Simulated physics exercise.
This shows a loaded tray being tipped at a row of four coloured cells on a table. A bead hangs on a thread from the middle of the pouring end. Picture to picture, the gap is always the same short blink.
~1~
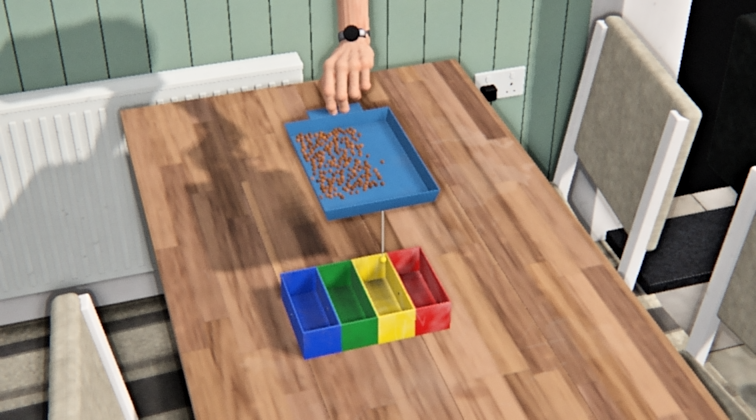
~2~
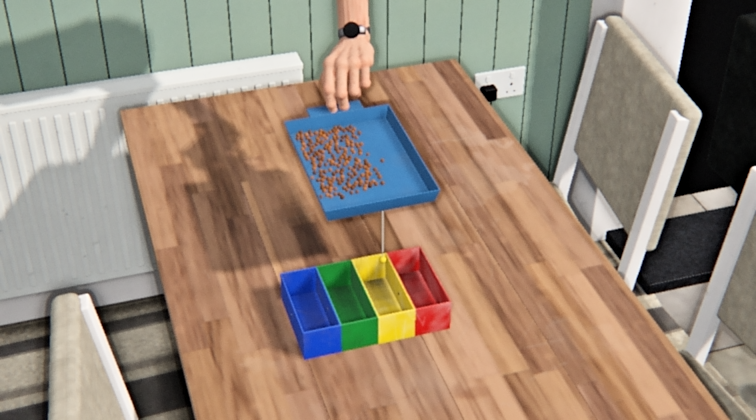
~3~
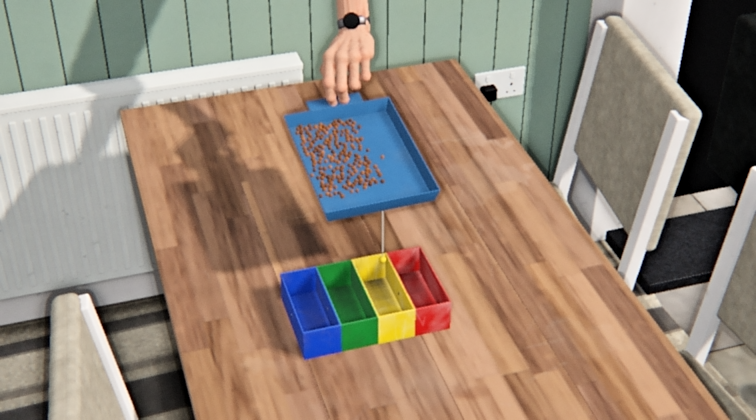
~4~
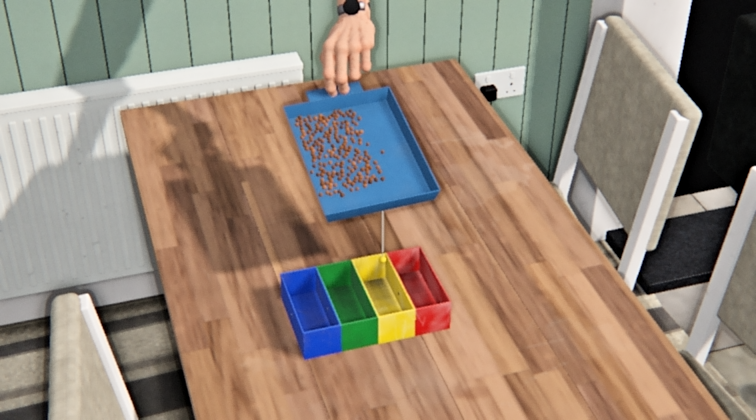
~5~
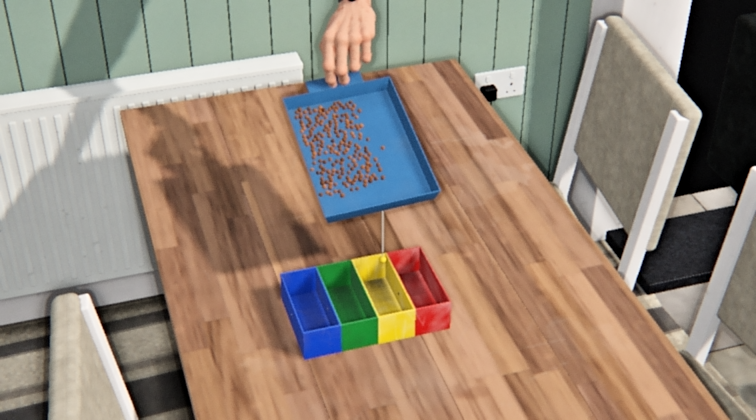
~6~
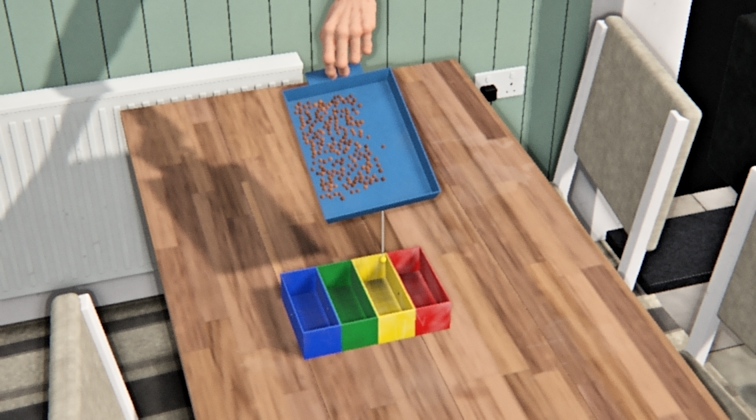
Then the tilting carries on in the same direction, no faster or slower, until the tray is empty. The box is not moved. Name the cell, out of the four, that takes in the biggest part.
Green.
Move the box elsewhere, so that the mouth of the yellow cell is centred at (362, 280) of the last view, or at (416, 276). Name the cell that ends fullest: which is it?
Try 1 - that green cell. Try 2 - the blue cell.
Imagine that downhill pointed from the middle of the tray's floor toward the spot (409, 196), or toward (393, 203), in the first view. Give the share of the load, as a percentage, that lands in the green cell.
Respectively 0 % and 0 %.
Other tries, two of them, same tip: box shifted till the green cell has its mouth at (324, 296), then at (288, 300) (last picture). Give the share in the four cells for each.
Estimates in order: 100 percent, 100 percent.
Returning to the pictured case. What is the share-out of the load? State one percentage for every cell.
Blue cell: Roughly 10; green cell: Roughly 80; yellow cell: Roughly 10; red cell: Roughly 0.
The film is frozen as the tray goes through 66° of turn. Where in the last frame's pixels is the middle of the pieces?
Close to (347, 217).
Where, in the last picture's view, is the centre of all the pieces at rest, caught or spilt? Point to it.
Roughly pixel (351, 319).
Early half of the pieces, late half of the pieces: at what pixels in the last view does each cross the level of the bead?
I'd put it at roughly (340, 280), and after that at roughly (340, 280).
Shortly afterwards, tray tipped steeply; the bulk on the tray; a little in the green cell; only a few in the blue cell; only a few in the yellow cell; a little falling or outside the box.
Next, tray tipped past a quarter turn; near a quarter on the tray; near half in the green cell; a little in the blue cell; a little in the yellow cell; only a few in the red cell; near a quarter falling or outside the box.
Some moments later, tray tipped past a quarter turn; the bulk in the green cell; a little in the yellow cell; a little in the blue cell; only a few in the red cell; only a few falling or outside the box.
In the end, tray tipped past a quarter turn; the bulk in the green cell; a little in the yellow cell; a little in the blue cell; only a few in the red cell; only a few outside the box.
